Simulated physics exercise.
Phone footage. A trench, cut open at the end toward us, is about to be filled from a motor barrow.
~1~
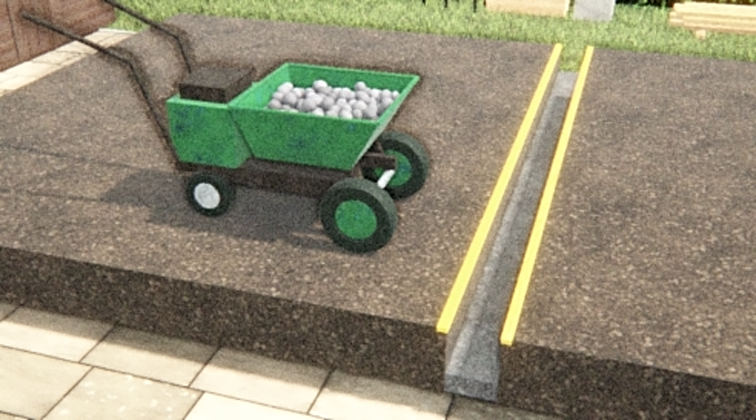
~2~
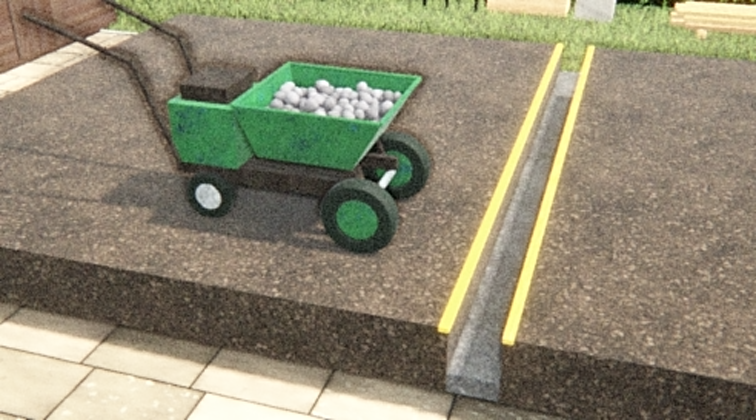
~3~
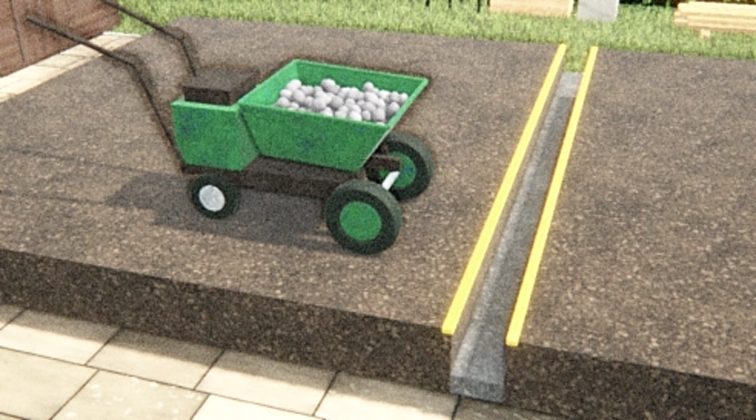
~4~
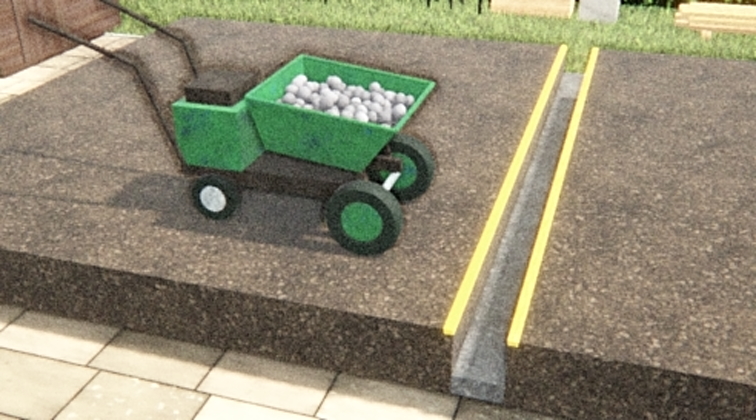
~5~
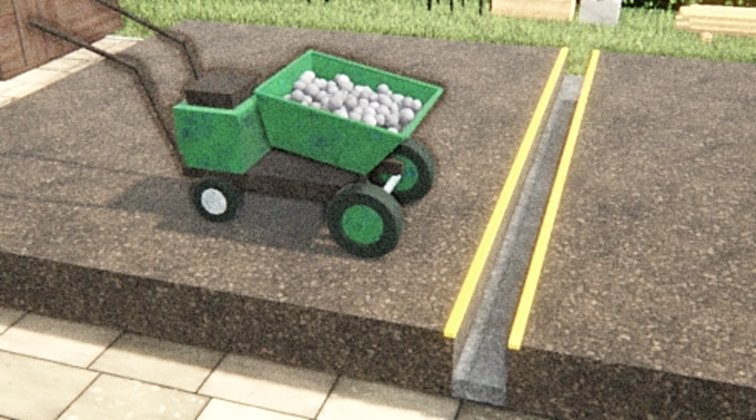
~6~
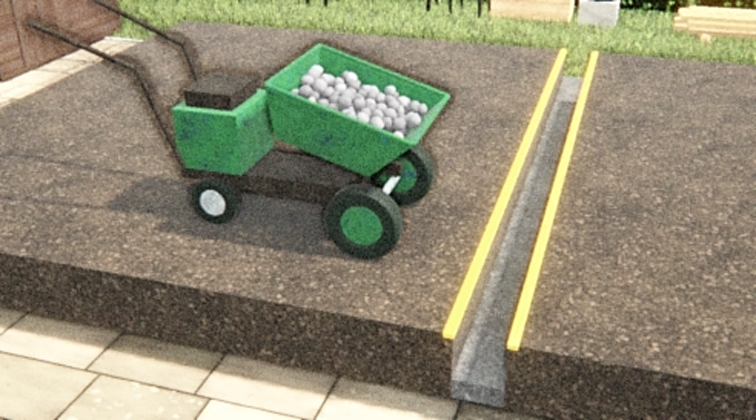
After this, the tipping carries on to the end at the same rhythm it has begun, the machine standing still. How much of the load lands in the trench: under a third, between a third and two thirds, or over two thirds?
Beyond two-thirds.
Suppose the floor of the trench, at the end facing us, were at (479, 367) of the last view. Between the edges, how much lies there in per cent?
Something close to 80 per cent.
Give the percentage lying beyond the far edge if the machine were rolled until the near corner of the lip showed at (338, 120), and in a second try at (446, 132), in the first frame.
That comes to some 0 in a hundred for the first try and some 90 in a hundred for the second.
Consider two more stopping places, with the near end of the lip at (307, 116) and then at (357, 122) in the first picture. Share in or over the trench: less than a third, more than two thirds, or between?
Spot 1: Under a third. Spot 2: Above two thirds.
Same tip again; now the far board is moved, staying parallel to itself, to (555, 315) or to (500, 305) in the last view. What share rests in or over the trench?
Roughly 100 per cent, then roughly 60 per cent.
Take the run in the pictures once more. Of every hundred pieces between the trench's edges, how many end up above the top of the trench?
10 per cent, near enough.
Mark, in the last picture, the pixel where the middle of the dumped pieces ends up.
The centre comes to rest close to (510, 269).
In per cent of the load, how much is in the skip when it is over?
It works out near 0 percent.
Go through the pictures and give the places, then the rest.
In the first picture, lip of the skip at (378, 124), level; top of the load at (327, 103), round cobbles; first edge of the trench at (456, 293); far edge at (517, 304), the trench under half as wide as the skip, and about as deep as wide.
In the second picture, lip of the skip at (380, 125), level; top of the load at (330, 103).
In the third picture, lip of the skip at (388, 128), tipped barely; top of the load at (336, 103).
In the fourth picture, lip of the skip at (395, 131), tipped a little; top of the load at (330, 99).
In the fifth picture, lip of the skip at (404, 138), tipped a little; top of the load at (330, 100).
In the sixth picture, lip of the skip at (413, 145), tipped clearly; top of the load at (329, 95); first edge of the trench at (462, 299); far edge at (523, 309).
Soon, skip tipped steeply; all in the skip.
A while on, skip tipped right over; most in the skip; a stray few short of the trench; about a quarter in or heaped over the trench; a stray few beyond it; a stray few falling.
Towards the end, skip tipped right over; a small part in the skip; a stray few short of the trench; most in or heaped over the trench; a small part beyond it.
Finally, skip tipped right over; a stray few short of the trench; nearly all in or heaped over the trench; a small part beyond it.
